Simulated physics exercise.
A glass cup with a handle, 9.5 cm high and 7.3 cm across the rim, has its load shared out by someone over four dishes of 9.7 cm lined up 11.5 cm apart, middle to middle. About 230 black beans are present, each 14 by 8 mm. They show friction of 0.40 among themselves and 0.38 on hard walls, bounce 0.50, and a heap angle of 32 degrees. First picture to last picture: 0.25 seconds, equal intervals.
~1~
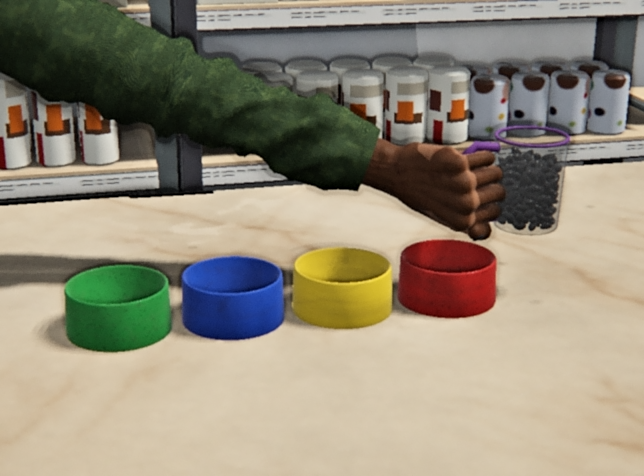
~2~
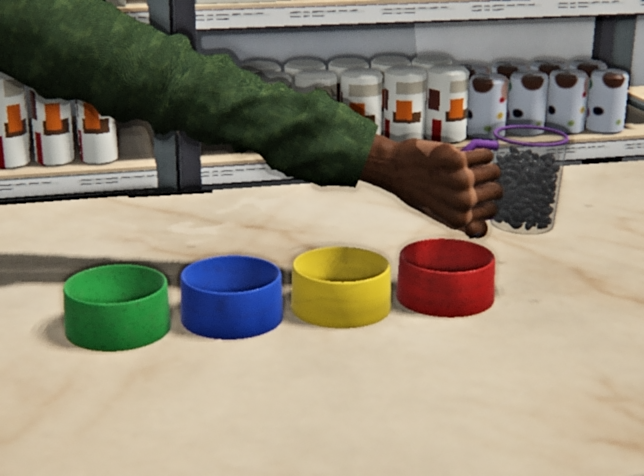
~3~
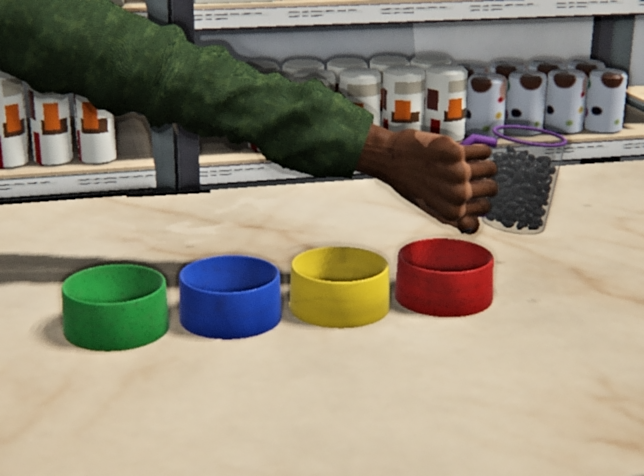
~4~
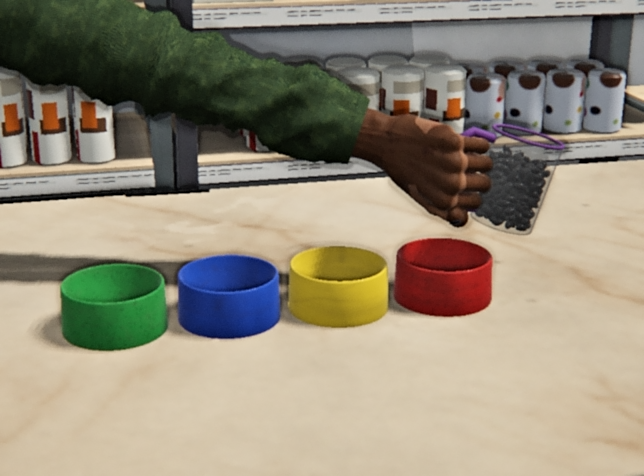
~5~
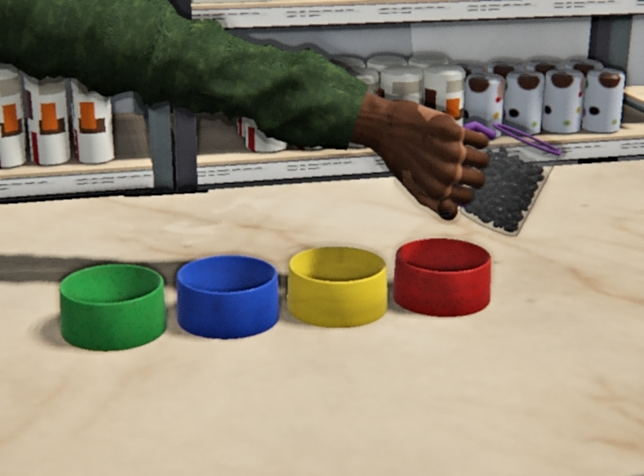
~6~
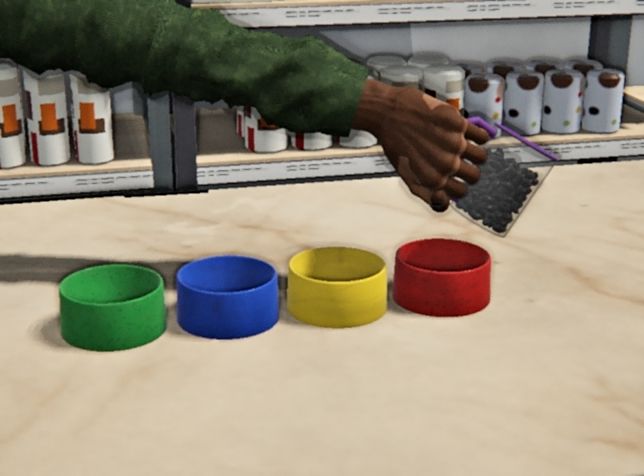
A hand gradually tilts a clear cup of black beans behind four colored dishes.
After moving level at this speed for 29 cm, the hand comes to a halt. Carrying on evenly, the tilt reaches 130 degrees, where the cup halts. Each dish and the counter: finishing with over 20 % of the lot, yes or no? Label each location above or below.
Labels - red dish: Above, blue dish: Below, green dish: Below, yellow dish: Below, counter: Below.
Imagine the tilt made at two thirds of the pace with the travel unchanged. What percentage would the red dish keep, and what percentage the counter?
The red dish 90, the counter 10.
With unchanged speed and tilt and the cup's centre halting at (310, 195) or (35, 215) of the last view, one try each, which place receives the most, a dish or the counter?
Try 1 - red; try 2 - red.
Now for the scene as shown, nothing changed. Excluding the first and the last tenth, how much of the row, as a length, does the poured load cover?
About 9 cm.
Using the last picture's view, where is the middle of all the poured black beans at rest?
I'd say roughly (449, 278).
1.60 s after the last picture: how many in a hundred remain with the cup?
Around 0 per cent of the load.
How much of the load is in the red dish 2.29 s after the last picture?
About 90 per cent by then.
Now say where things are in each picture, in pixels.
The first frame shows cup at (529, 181), tilt 0 degrees, lip at (565, 135), moved 0.0 cm; middle of the pieces at (530, 193); red dish at (448, 257); yellow dish at (343, 266); blue dish at (232, 275); green dish at (117, 285).
The second frame shows cup at (526, 180), tilt 2 degrees, lip at (564, 135), moved 0.1 cm; middle of the pieces at (527, 192).
The third frame shows cup at (521, 180), tilt 7 degrees, lip at (562, 138), moved 0.5 cm; middle of the pieces at (521, 193).
The fourth frame shows cup at (514, 180), tilt 14 degrees, lip at (559, 143), moved 1.1 cm; middle of the pieces at (512, 193).
The fifth frame shows cup at (508, 181), tilt 22 degrees, lip at (556, 150), moved 1.8 cm; middle of the pieces at (504, 193).
The sixth frame shows cup at (502, 181), tilt 30 degrees, lip at (553, 157), moved 2.4 cm; middle of the pieces at (496, 193); red dish at (443, 256); yellow dish at (338, 265); blue dish at (227, 274); green dish at (111, 285).
Then, 0.96 s after the last picture, tilt 130 degrees; cup holds 0 %, red 90 %.
Then, 1.60 s after the last picture, tilt 130 degrees; cup holds 0 %, red 90 %.
Then, 2.29 s after the last picture, tilt 130 degrees; cup holds 0 %, red 90 %.
In the end, red 90 %, blue 0 %, green 0 %, yellow 0 %, counter 10 %.
